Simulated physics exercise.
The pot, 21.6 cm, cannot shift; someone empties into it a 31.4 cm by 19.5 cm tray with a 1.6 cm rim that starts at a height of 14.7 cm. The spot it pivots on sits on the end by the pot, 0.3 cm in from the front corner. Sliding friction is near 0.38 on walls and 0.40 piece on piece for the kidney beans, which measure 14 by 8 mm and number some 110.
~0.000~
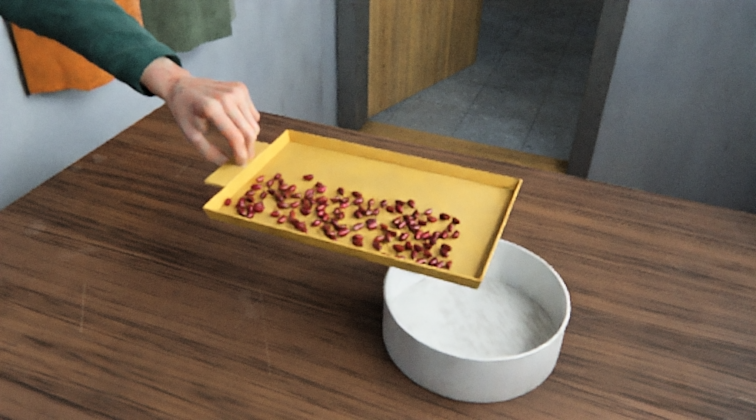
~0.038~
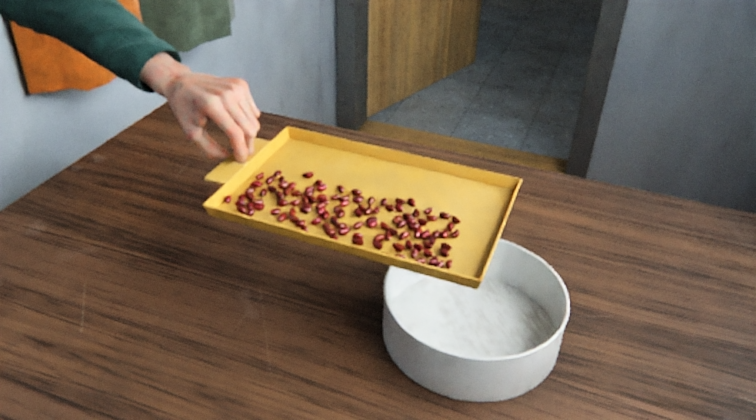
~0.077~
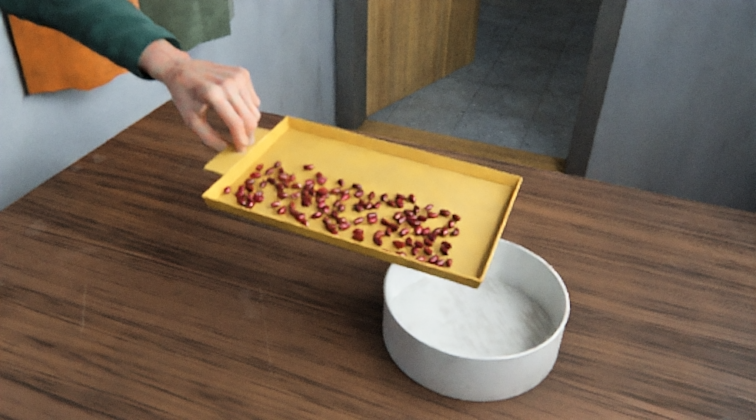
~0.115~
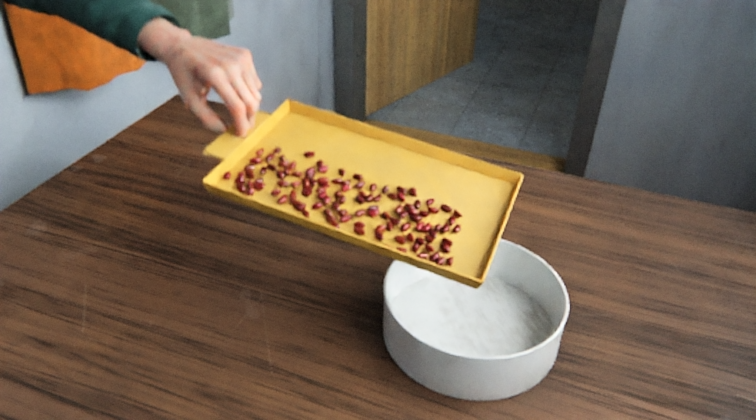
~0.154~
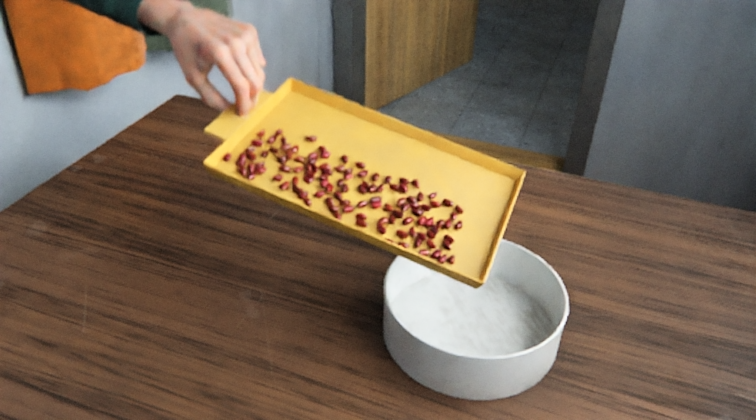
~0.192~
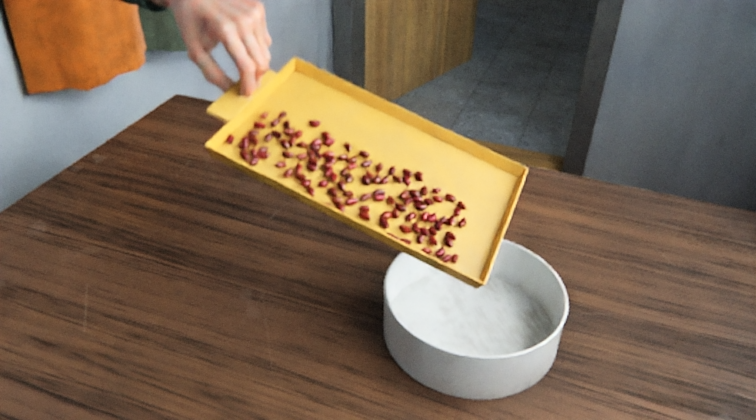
A yellow tray scattered with small dark red pieces sat nearly level above a round white pot on a wooden table, then a hand raised its left end, slanting it steadily toward the pot.
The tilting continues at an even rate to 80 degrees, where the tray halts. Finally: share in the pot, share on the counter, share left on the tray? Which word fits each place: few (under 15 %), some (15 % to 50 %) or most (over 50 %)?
Pot gets some; counter gets most; tray gets few.
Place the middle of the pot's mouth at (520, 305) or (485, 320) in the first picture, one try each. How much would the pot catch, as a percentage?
Spot one: Some 55 per cent; spot two: Some 80 per cent.
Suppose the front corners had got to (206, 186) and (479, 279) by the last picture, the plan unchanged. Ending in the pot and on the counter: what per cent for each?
Pot 0 % / counter 95 %.
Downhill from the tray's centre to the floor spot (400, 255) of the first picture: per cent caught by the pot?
The share comes to about 0 in a hundred.
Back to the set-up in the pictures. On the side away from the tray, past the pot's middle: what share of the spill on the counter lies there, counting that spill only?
That comes to roughly 100 percent.
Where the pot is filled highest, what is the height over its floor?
Measured height: Approx. 1.0 cm.
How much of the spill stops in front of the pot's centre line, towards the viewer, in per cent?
I'd put it at around 90 per cent.
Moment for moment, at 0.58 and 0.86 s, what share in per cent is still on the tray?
Earlier moment 95, later moment 10.
After 0.42 s, tilt 49 degrees; the tray holds 100 %, the pot 0 %.
After 0.58 s, tilt 71 degrees; the tray holds 95 %, the pot 0 %.
Then, at 0.86 s, tilt 80 degrees; the tray holds 10 %, the pot 15 %.
In the end, at 2.6 s, pot 20 %, counter 75 %, tray 5 %.
